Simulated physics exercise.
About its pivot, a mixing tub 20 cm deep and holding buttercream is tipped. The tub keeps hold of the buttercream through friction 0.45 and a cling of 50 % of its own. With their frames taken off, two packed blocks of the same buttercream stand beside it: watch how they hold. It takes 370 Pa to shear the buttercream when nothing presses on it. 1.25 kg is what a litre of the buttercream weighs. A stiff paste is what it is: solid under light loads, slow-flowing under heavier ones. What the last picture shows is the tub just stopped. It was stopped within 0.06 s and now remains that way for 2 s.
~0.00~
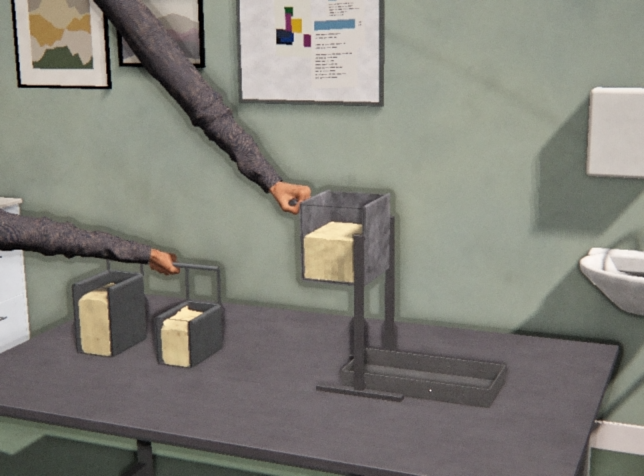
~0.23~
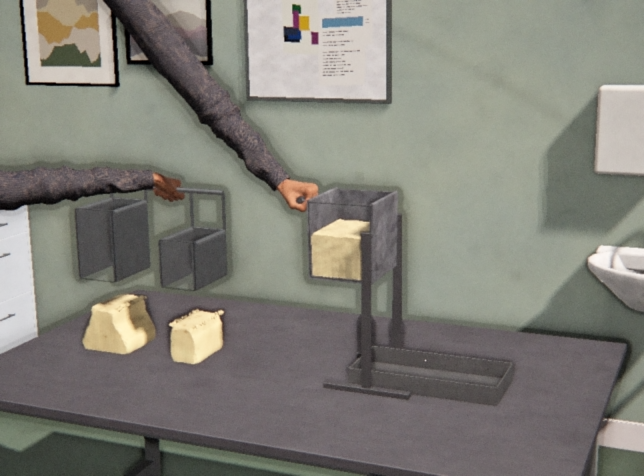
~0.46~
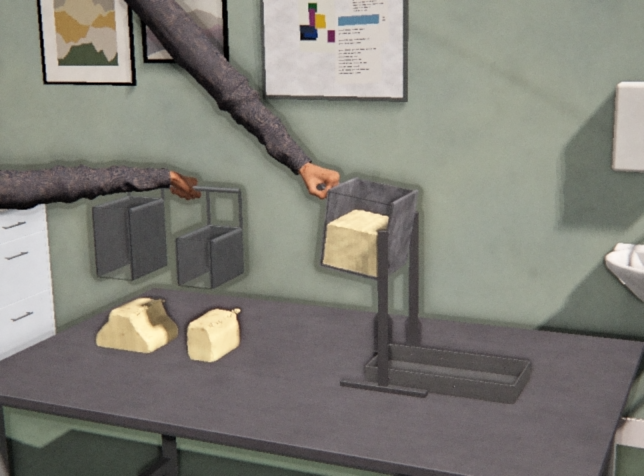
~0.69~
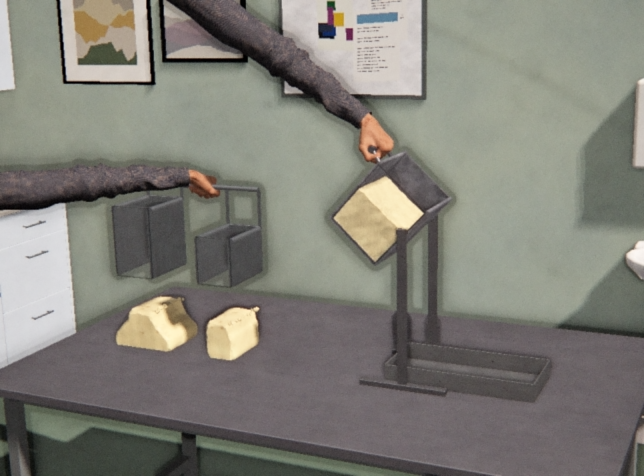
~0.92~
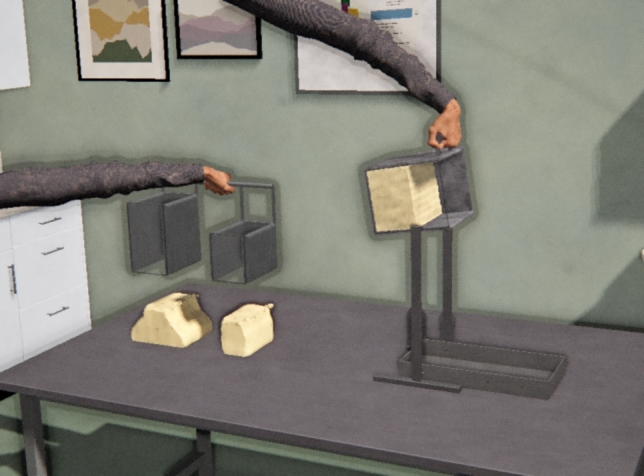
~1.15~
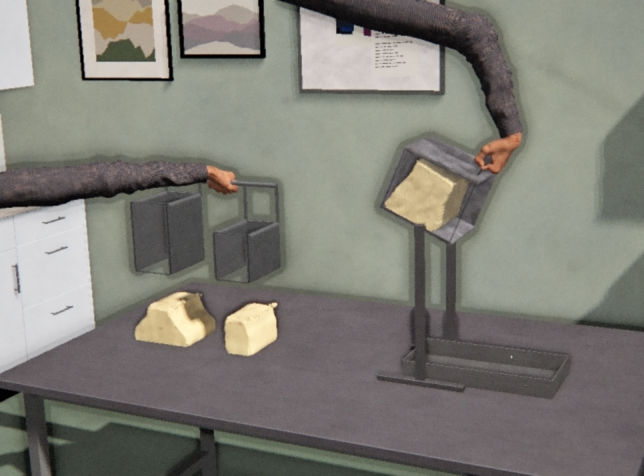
The clip shows one hand lifting two grey open casings off pale yellow blocks on a table, the left block slumping lower, while another hand rotates a raised tub of the same buttercream clockwise past its side on a stand.
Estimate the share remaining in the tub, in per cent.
Roughly 0 per cent remains in the tub.
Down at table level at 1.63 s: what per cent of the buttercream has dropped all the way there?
Near 65 per cent has got down by that time.
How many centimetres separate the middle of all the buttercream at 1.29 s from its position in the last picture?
It has moved around 9 centimetres.
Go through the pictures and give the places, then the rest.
The first picture shows handle-side rim at (303, 204), tilt 0 degrees; top of the buttercream at (308, 236); blocks stand 18 cm, 11 cm (left to right).
The second picture shows handle-side rim at (310, 202), tilt 0 degrees; top of the buttercream at (315, 234); blocks stand 13 cm, 11 cm (left to right).
The third picture shows handle-side rim at (331, 191), tilt 8 degrees; top of the buttercream at (332, 224); blocks stand 12 cm, 11 cm (left to right).
The fourth picture shows handle-side rim at (381, 165), tilt 43 degrees; top of the buttercream at (362, 191); blocks stand 12 cm, 11 cm (left to right).
The fifth picture shows handle-side rim at (439, 161), tilt 81 degrees; top of the buttercream at (404, 168); blocks stand 12 cm, 11 cm (left to right).
The sixth picture shows handle-side rim at (476, 184), tilt 113 degrees; top of the buttercream at (419, 163); blocks stand 12 cm, 11 cm (left to right).
After 1.29 s, the tub is at 113 degrees and holds 76 %.
After 1.46 s, the tub is at 113 degrees and holds 18 %.
After 1.63 s, the tub is at 113 degrees and holds 0 %.
After 1.80 s, the tub is at 113 degrees and holds 0 %.
After 3.15 s, at the end, the tub is at 113 degrees and holds 0 %.
